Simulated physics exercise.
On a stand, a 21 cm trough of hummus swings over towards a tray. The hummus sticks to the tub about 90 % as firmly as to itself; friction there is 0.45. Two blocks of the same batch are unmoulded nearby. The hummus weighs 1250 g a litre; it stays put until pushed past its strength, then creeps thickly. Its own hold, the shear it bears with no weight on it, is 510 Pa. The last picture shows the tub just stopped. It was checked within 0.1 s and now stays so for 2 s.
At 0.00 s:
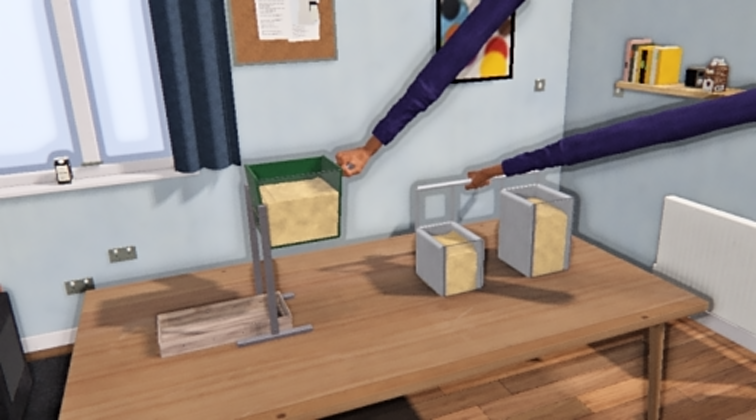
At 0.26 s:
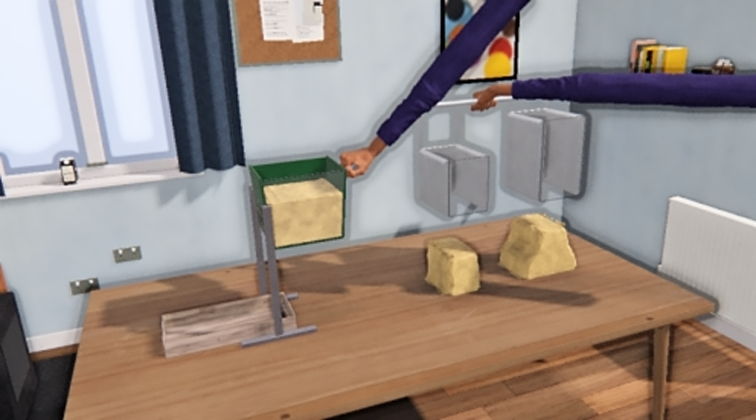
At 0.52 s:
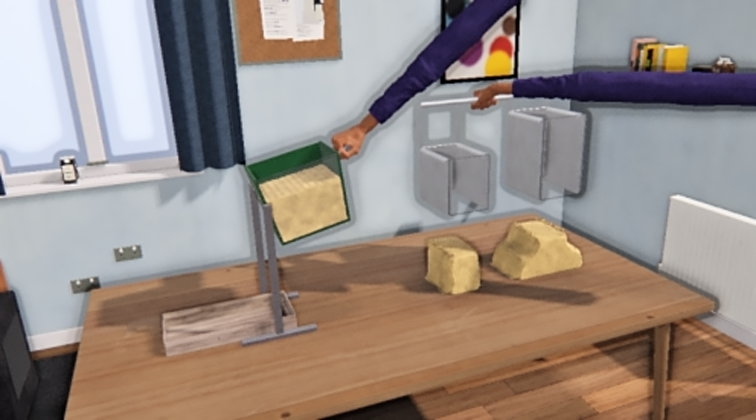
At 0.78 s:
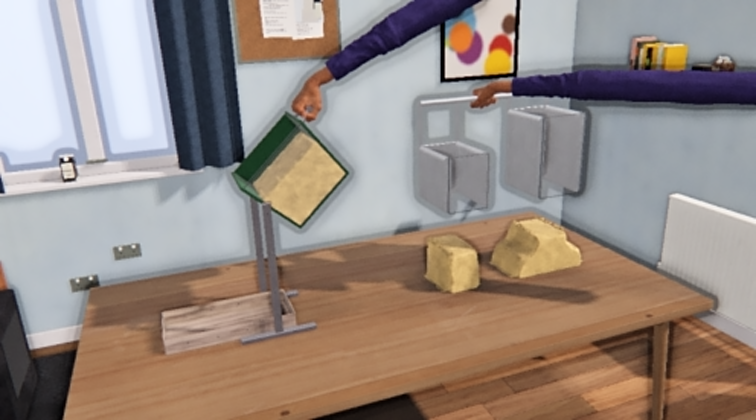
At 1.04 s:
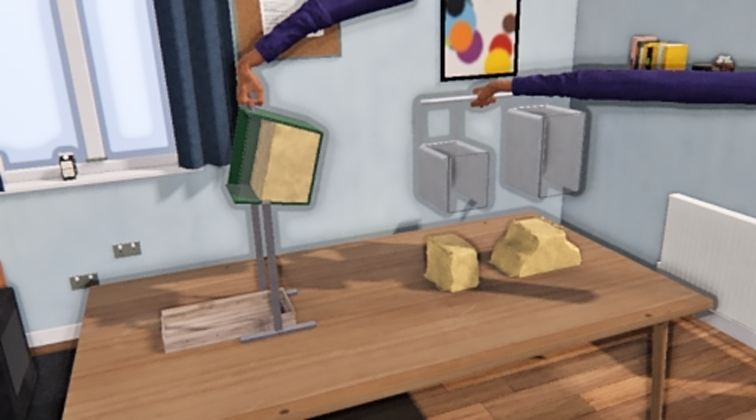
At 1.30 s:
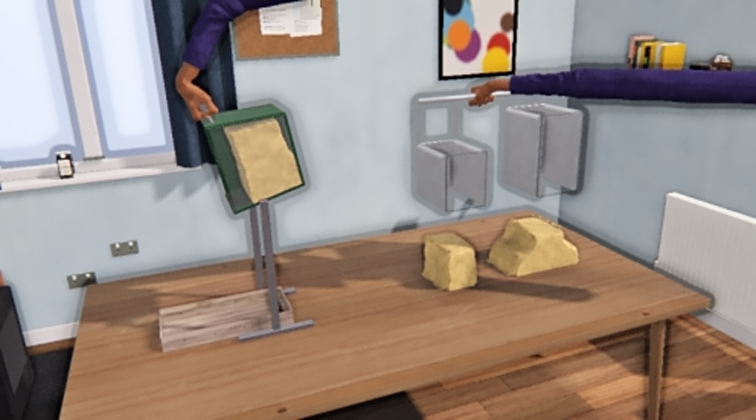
A green, open-topped tub of pale yellow, paste-like stuff turns steadily anticlockwise on a grey stand until its opening faces the viewer's right, a purple-sleeved hand swinging its rim up and leftward. Before that, another purple-sleeved arm lifts two grey moulds off two yellow blocks at right, the larger slumping, the smaller barely changing. The camera looks slightly down, almost still, on a wooden table in a pale blue room, a wooden tray below the tub.
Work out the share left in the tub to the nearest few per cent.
About 39 %.
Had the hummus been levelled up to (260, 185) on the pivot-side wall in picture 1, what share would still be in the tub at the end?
It would be near 25 %.
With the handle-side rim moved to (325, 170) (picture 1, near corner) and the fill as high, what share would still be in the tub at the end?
It would be near 50 %.
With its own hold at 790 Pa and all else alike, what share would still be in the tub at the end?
It would be near 55 %.
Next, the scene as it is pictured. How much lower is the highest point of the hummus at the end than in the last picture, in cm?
Some 15 cm.
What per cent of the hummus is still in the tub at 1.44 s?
Some 95 per cent.
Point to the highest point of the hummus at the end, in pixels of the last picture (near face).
At about (269, 174).
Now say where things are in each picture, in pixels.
The first picture shows handle-side rim at (340, 169), tilt 0 degrees; top of the hummus at (269, 202); blocks stand 16 cm, 24 cm (left to right).
The second picture shows handle-side rim at (344, 170), tilt 0 degrees; top of the hummus at (273, 203); blocks stand 15 cm, 18 cm (left to right).
The third picture shows handle-side rim at (336, 154), tilt 12 degrees; top of the hummus at (336, 179); blocks stand 15 cm, 16 cm (left to right).
The fourth picture shows handle-side rim at (299, 123), tilt 43 degrees; top of the hummus at (314, 144); blocks stand 15 cm, 16 cm (left to right).
The fifth picture shows handle-side rim at (249, 116), tilt 75 degrees; top of the hummus at (275, 125); blocks stand 15 cm, 16 cm (left to right).
The sixth picture shows handle-side rim at (208, 130), tilt 101 degrees; top of the hummus at (273, 122); blocks stand 15 cm, 16 cm (left to right).
After 1.44 s, the tub is at 101 degrees and holds 96 %.
After 1.61 s, the tub is at 101 degrees and holds 49 %.
After 1.78 s, the tub is at 101 degrees and holds 39 %.
After 1.95 s, the tub is at 101 degrees and holds 38 %.
After 3.30 s, at the end, the tub is at 101 degrees and holds 39 %.
